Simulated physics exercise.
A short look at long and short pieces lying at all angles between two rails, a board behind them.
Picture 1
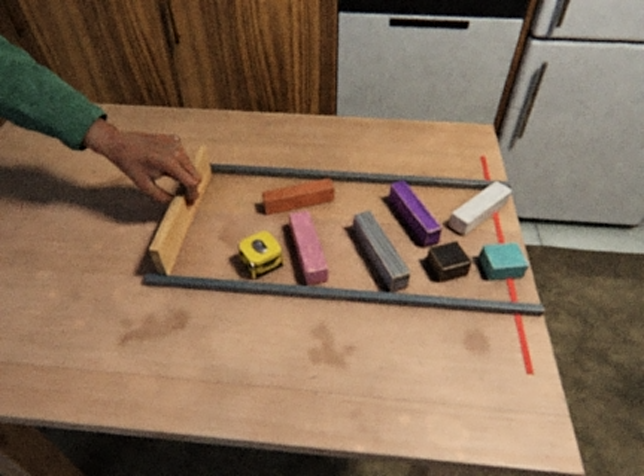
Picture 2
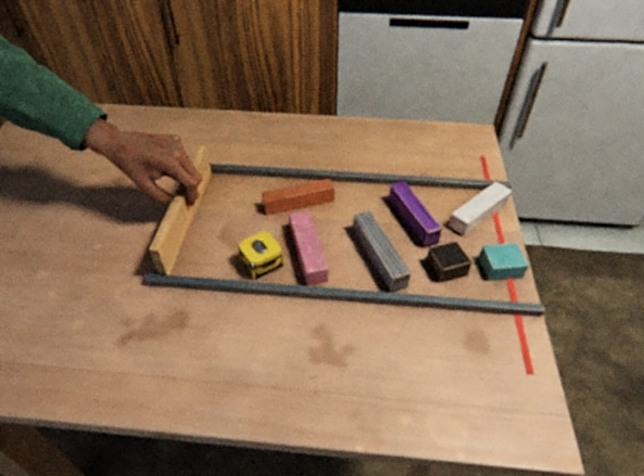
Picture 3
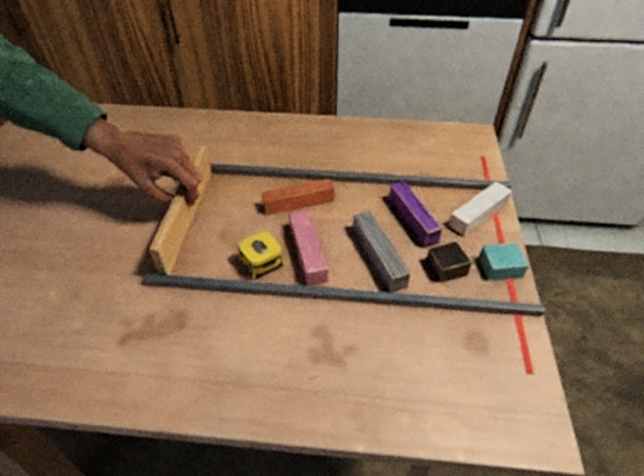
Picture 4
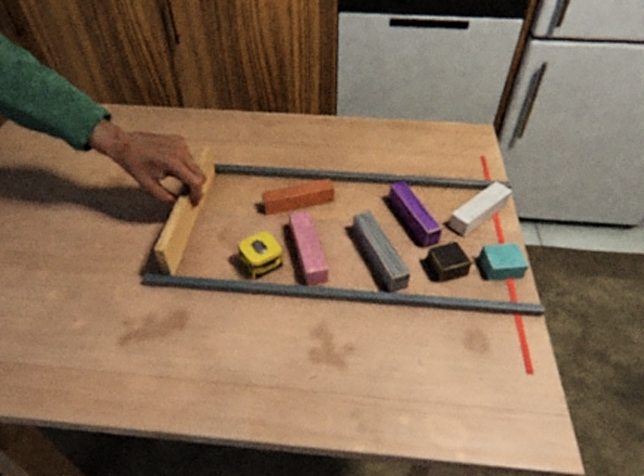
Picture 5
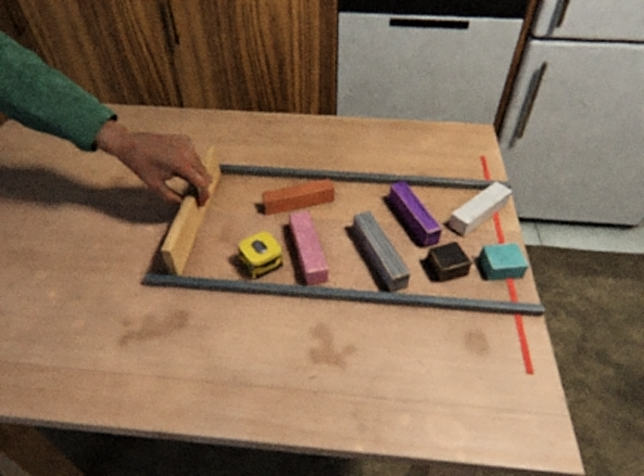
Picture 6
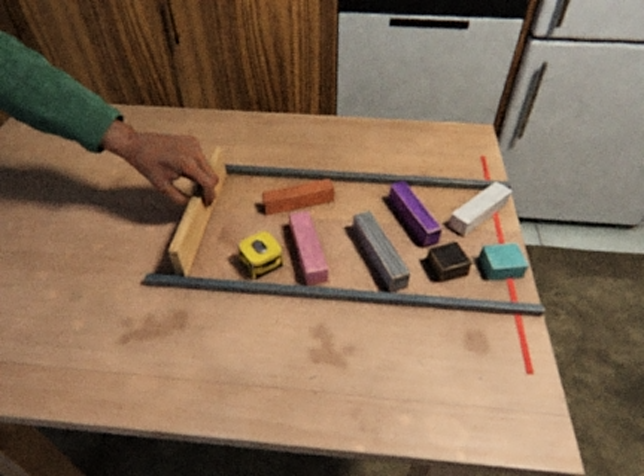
A hand in a green sleeve, reaching in from the left, grips an upright wooden board on a wooden table seen from above at an angle, with pale cabinets behind. Between two dark rails lie an orange bar, yellow case, pink bar, grey stick, purple bar, black block, and white and turquoise pieces by a red line. After staying still, the board slides slightly right, touching nothing, while the camera stays fixed.
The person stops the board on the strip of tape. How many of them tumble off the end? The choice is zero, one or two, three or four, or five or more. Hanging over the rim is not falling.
As it turns out, the number that fall off is five or more.
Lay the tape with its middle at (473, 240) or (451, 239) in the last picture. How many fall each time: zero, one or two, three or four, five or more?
The falls would be three or four; 3 or 4.
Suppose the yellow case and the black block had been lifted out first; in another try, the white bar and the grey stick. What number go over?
The counts: 4 and 4.
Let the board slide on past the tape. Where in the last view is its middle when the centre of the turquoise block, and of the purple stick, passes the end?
For the turquoise block at (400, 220), for the purple stick at (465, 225).
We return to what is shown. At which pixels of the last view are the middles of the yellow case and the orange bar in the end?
Near (539, 283) and (516, 200).
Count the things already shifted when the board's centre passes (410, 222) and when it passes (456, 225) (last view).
8 and 8.
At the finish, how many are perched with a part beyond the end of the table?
2 of them.
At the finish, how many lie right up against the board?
It touches 2.
A little later, none off yet; turquoise block at rest near (503, 262); white bar at rest near (481, 208); black block at rest near (448, 262).
When it is over, the number that fall off is five or more; down, pink bar, grey stick, purple stick, black block, white bar and turquoise block.
